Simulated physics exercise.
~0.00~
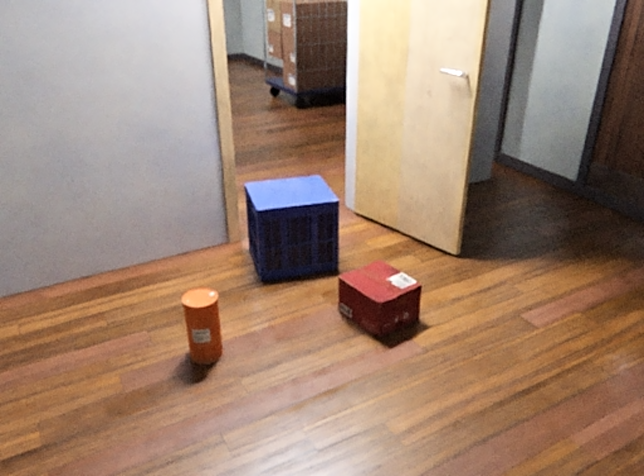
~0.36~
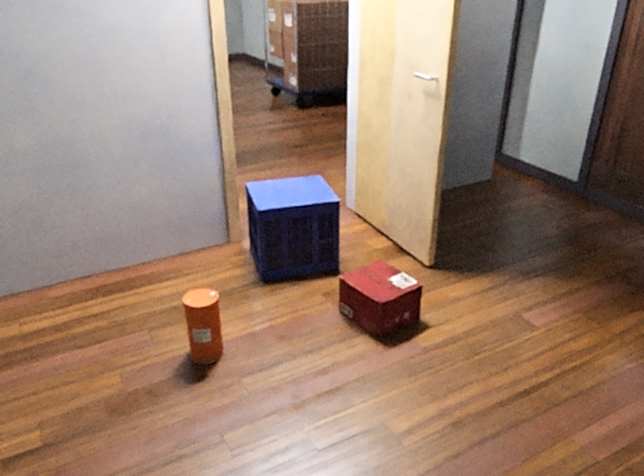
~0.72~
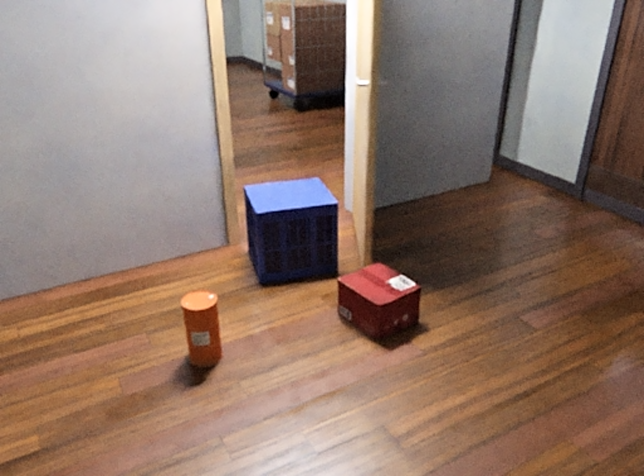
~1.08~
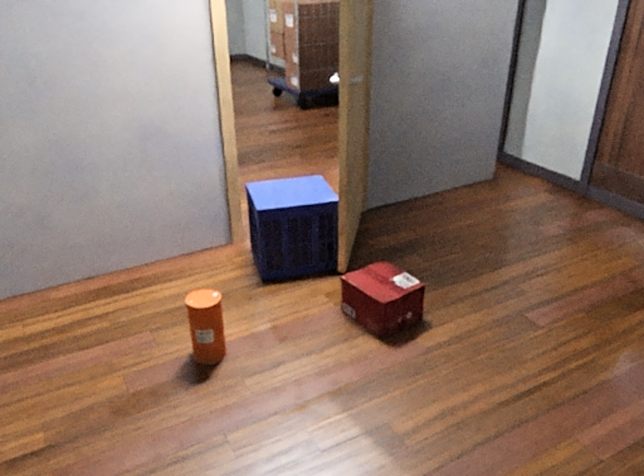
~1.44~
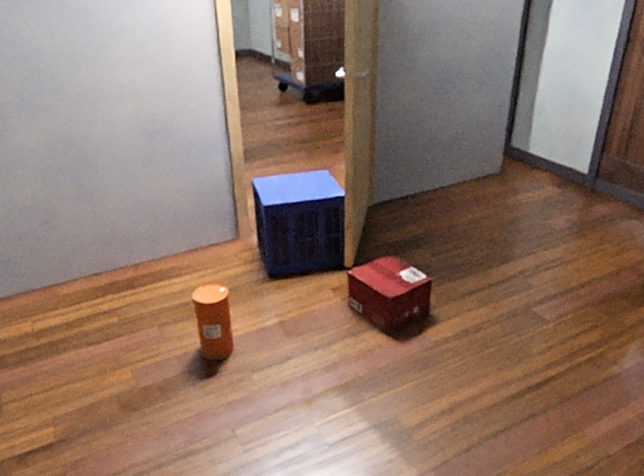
At the start, a pale wooden door stands wide open at the right side of a doorway, with a blue chest on the floor at the opening, a red parcel to its right and an orange canister to its left. With nobody in view, the door begins to swing leftward toward closing. It keeps turning until its face narrows and it is seen nearly edge-on. It then moves a little farther and comes to a stop right beside the blue chest. At the end, the door remains partly open, while the chest, parcel and canister all sit where they were.
